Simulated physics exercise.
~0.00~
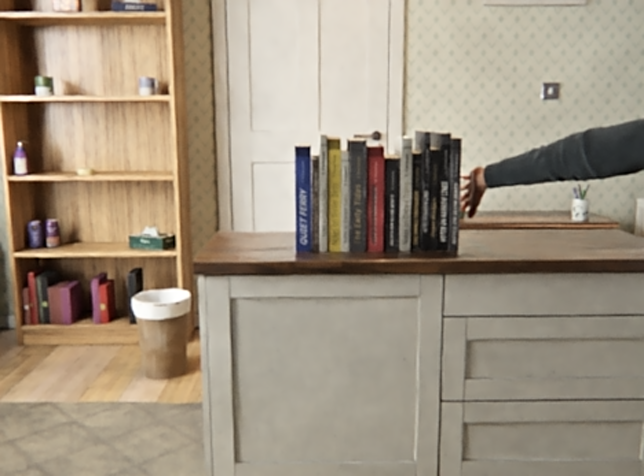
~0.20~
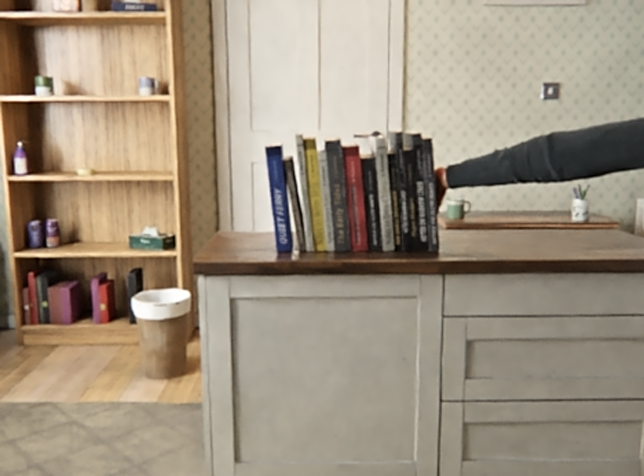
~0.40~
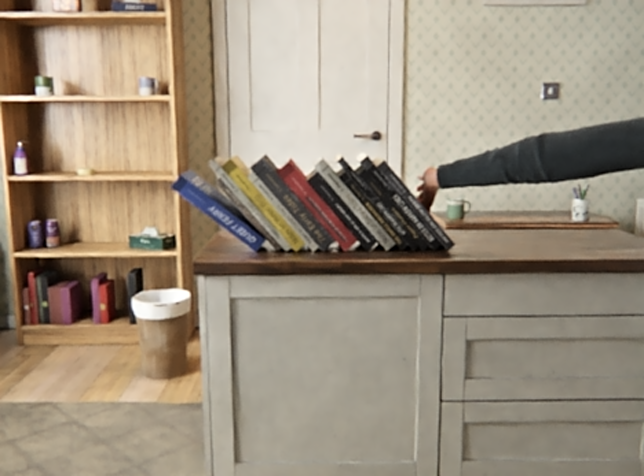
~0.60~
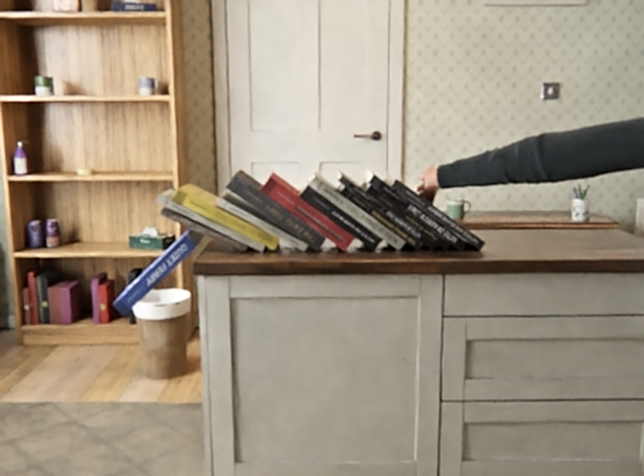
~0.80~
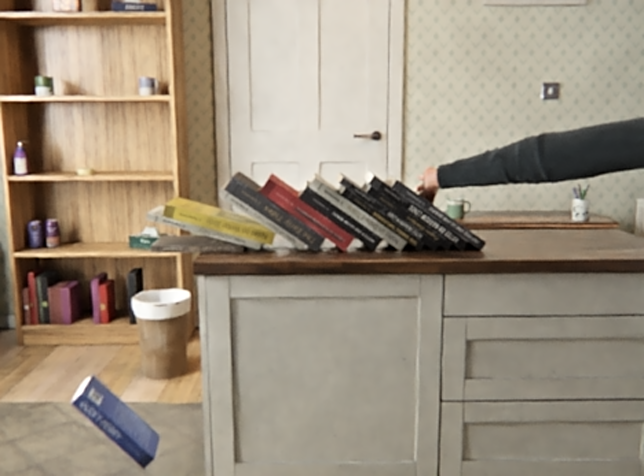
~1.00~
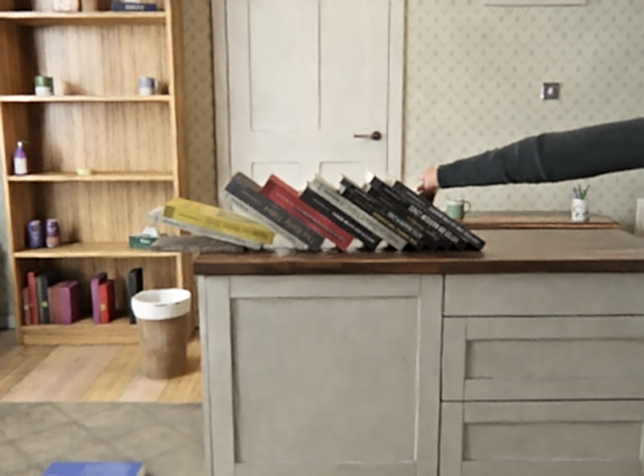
Hand pushing a row of upright books leftward along a worktop, toppling them into a slant as the blue one falls to the floor.
